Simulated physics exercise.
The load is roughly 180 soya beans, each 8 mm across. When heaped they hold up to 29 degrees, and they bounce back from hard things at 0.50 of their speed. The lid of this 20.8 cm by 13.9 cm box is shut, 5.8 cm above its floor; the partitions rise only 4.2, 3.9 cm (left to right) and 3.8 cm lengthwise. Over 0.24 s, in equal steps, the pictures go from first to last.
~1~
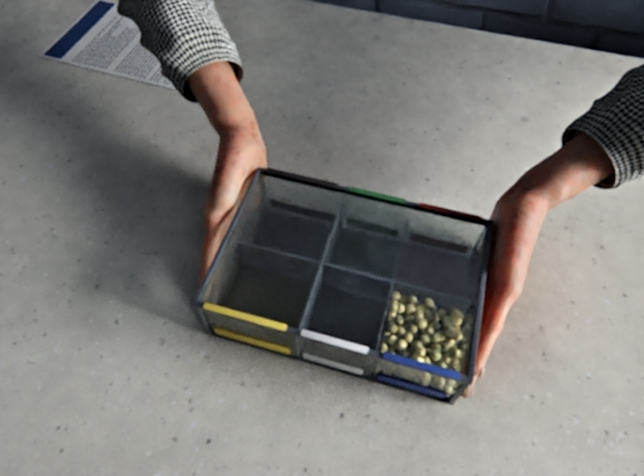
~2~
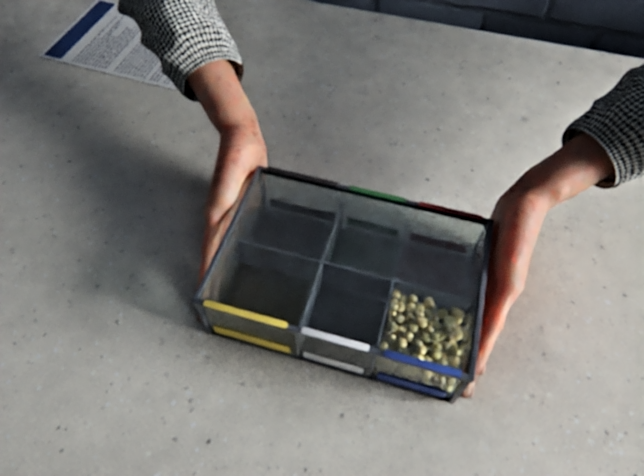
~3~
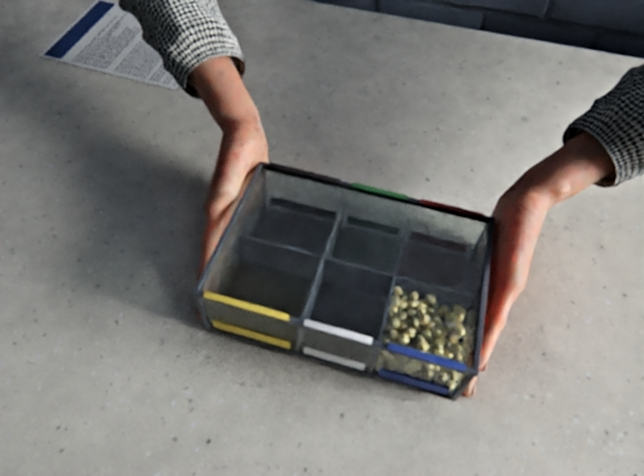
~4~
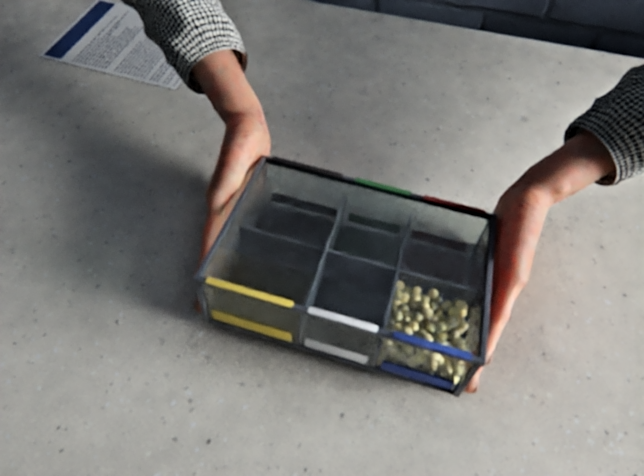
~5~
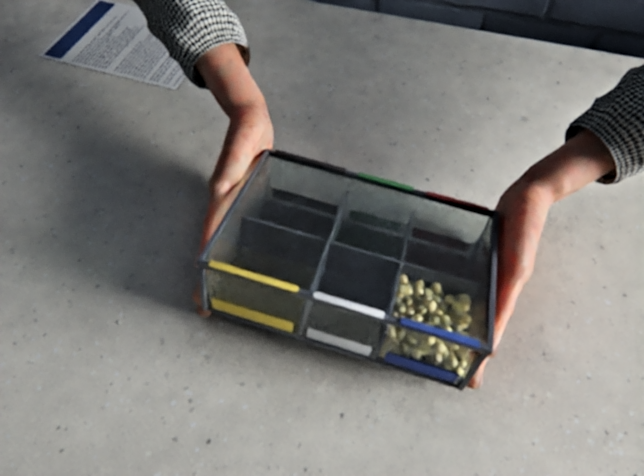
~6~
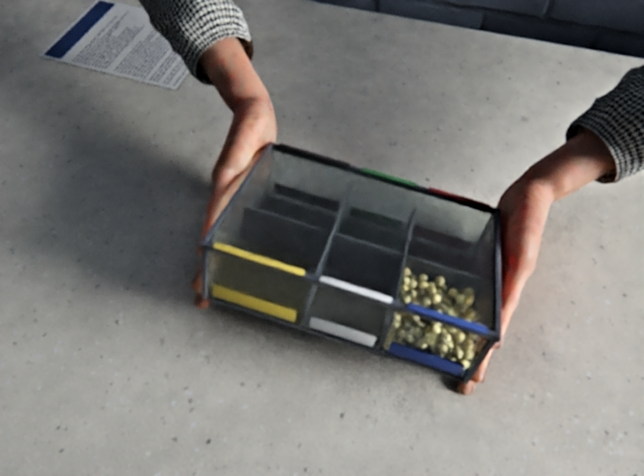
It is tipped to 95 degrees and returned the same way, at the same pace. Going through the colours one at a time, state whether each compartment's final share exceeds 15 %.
Red: Exceeds; blue: Exceeds; green: Does not exceed; yellow: Does not exceed; white: Does not exceed; black: Does not exceed.
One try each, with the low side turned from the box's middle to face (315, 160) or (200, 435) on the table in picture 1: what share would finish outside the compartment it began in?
Estimate: Some 60 % and some 10 % respectively.
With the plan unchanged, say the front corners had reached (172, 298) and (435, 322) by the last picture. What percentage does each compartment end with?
Final shares: Red 0%, blue 50%, green 0%, yellow 25%, white 20%, black 5%.
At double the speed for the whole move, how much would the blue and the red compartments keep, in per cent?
The blue compartment would end with 45 per cent, the red one with 50 per cent.
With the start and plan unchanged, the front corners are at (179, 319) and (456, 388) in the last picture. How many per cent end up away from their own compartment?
Then roughly 25 per cent.
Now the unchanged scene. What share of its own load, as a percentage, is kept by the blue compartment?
Close to 40 in a hundred.
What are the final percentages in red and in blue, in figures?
In the red compartment 60 percent, in the blue 40 percent.
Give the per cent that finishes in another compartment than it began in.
Share changed: Approx. 60 %.
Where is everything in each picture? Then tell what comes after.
In the first picture, box tilt 0 degrees, front corners at (198, 303) and (467, 377); blue 100 %.
In the second picture, box tilt 1 degrees, front corners at (199, 300) and (468, 375).
In the third picture, box tilt 3 degrees, front corners at (199, 292) and (472, 369), lowest corner right back.
In the fourth picture, box tilt 7 degrees, front corners at (200, 278) and (479, 359), lowest corner right back.
In the fifth picture, box tilt 12 degrees, front corners at (203, 261) and (486, 347), lowest corner right back.
In the sixth picture, box tilt 16 degrees, front corners at (207, 244) and (494, 334), lowest corner right back; blue 100 %.
Then, 0.96 s after the last picture, tilt 95 degrees; red 35 %, blue 65 %.
Then, 1.59 s after the last picture, tilt 43 degrees; red 60 %, blue 40 %.
Then, 2.28 s after the last picture, tilt 0 degrees; red 60 %, blue 40 %.
In the end, red 60 %, blue 40 %, green 0 %, yellow 0 %, white 0 %, black 0 %.
